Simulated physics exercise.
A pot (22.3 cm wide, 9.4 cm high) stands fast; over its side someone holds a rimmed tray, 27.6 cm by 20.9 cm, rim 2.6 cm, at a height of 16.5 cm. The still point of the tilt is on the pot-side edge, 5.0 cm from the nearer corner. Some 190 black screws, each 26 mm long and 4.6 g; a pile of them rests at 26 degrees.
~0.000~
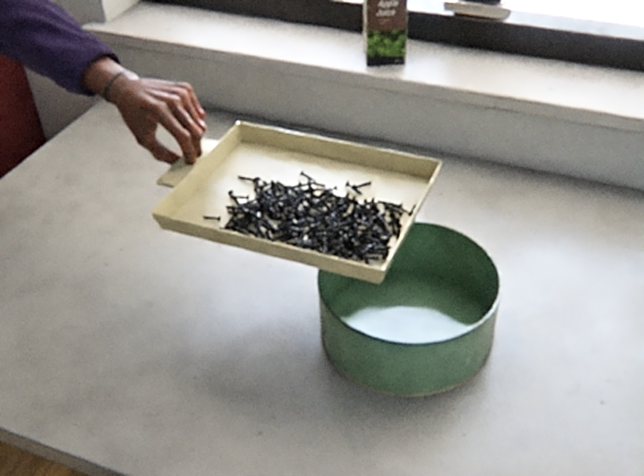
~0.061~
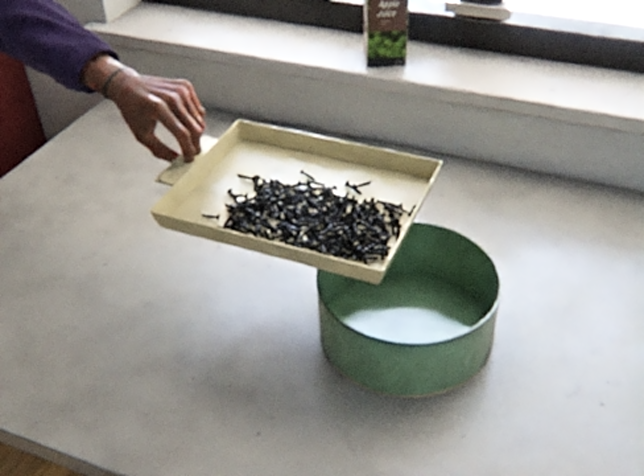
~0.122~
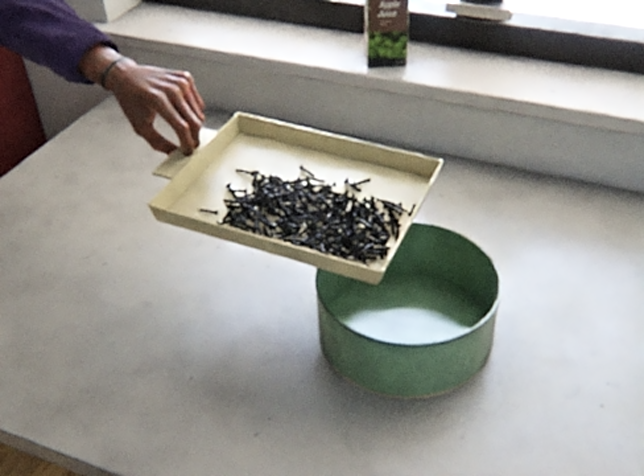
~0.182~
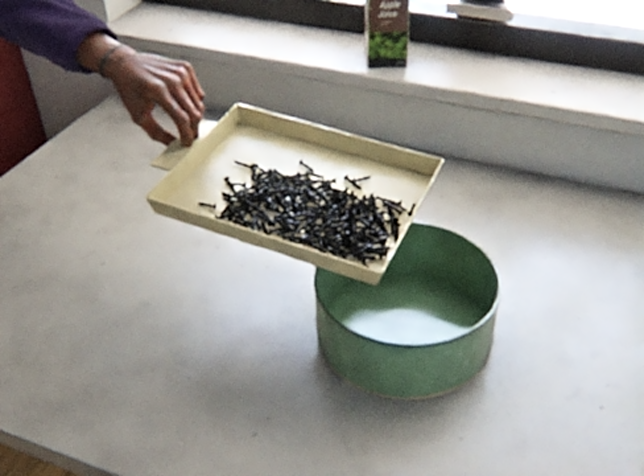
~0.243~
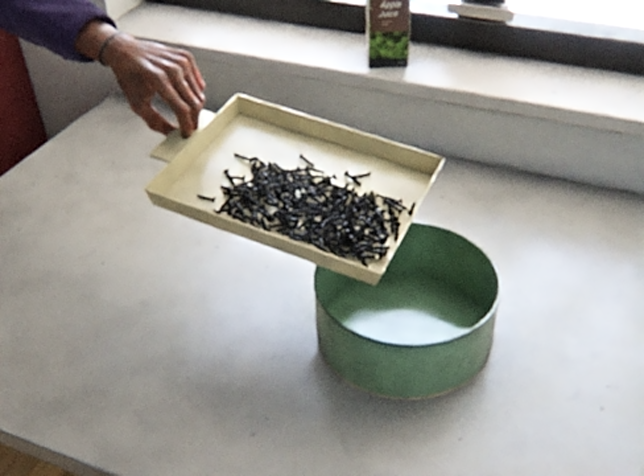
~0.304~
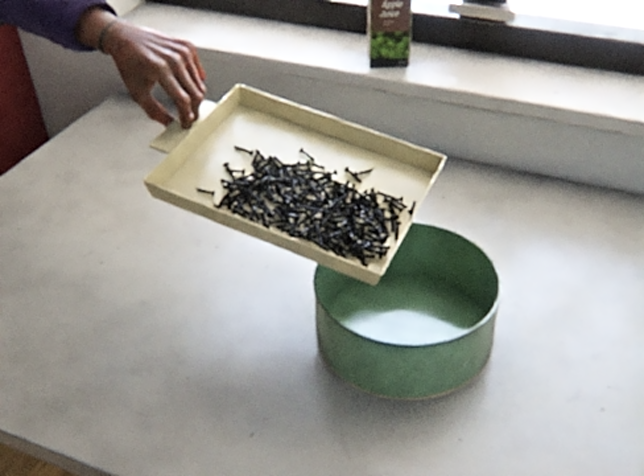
A hand held a cream rimmed tray with a pile of small black screws over the side of a green pot, then slowly raised its left end slightly while the screws barely shifted.
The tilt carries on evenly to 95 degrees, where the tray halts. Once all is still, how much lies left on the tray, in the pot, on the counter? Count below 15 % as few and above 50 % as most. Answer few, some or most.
Tray few, pot most, counter some.
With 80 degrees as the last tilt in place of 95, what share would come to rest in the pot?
It would be near 55 per cent.
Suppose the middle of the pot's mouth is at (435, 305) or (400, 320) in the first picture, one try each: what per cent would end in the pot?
Some 100 and 100 per cent.
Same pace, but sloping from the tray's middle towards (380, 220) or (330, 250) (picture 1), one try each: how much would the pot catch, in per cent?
About 95 and 35 per cent.
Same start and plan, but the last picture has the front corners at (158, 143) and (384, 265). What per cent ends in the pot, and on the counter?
Pot 95, counter 5.
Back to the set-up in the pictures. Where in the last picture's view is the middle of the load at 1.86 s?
At about (399, 258).
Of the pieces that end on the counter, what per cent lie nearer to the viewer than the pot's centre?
Roughly 100 per cent.
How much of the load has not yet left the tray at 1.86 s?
Some 80 per cent of the load.
After 1.24 s, tilt 50 degrees; the tray holds 100 %, the pot 0 %.
Then, at 1.86 s, tilt 76 degrees; the tray holds 80 %, the pot 10 %.
After 2.53 s, tilt 95 degrees; the tray holds 0 %, the pot 75 %.
At rest (3.5 s), tray 0 %, pot 75 %, counter 25 %.
